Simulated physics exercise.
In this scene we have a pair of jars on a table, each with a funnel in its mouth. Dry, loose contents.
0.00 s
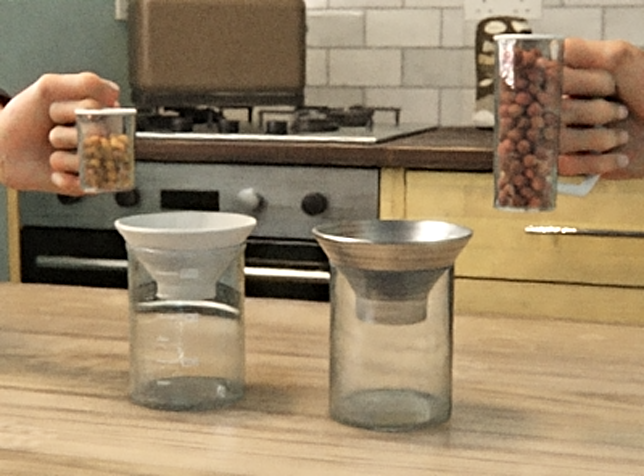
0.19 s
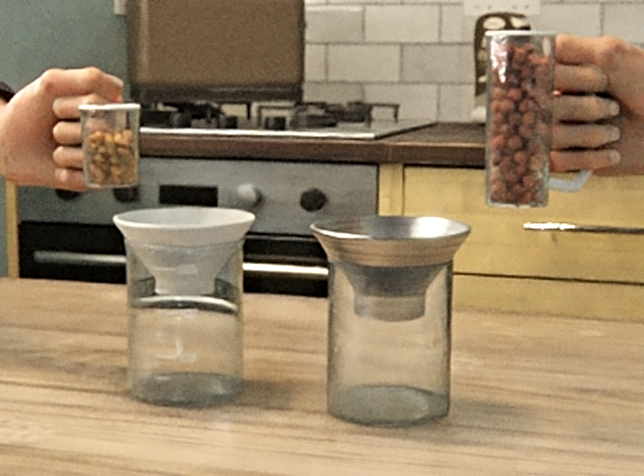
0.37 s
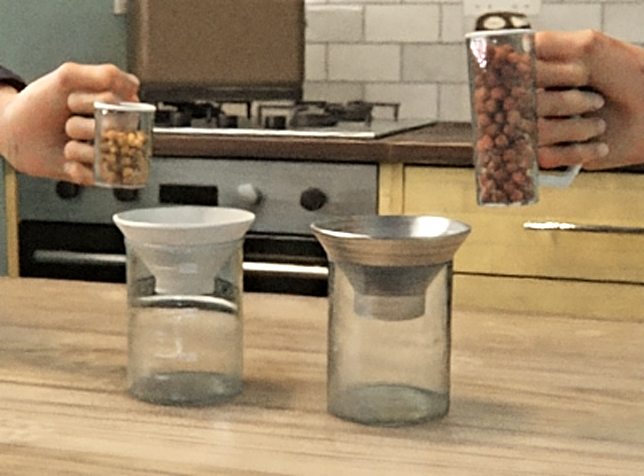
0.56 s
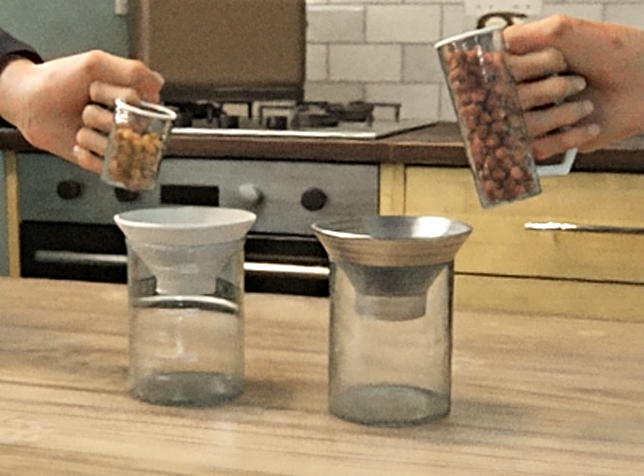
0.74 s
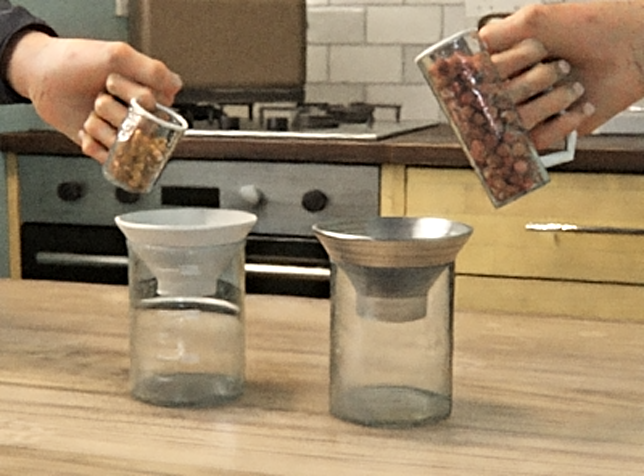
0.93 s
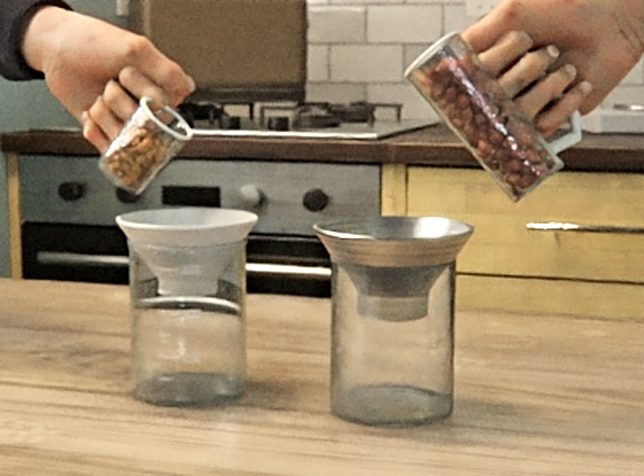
Two hands held clear cups of small, loose pieces above a pair of funnel-topped glass jars on a wooden table, then moved them inward and steadily tilted both toward the middle.
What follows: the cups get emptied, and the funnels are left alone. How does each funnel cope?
Well, the funnel on the left keeps flowing, and the one on the right keeps flowing.
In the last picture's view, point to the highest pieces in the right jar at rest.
I'd put it somewhere near (419, 378).
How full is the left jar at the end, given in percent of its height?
Level: Near 10 per cent.
Around 1.22 s, left, all still in the cup; right, all still in the cup.
Around 1.59 s, left, all still in the cup; right, nearly all still in the cup, a stray few in or over the funnel.
Around 1.98 s, left, most still in the cup, a small part in or over the funnel, a small part down in the jar; right, nearly all still in the cup, a stray few in or over the funnel, a stray few down in the jar.
Finally (3.4 s), left, all down in the jar; right, all down in the jar.
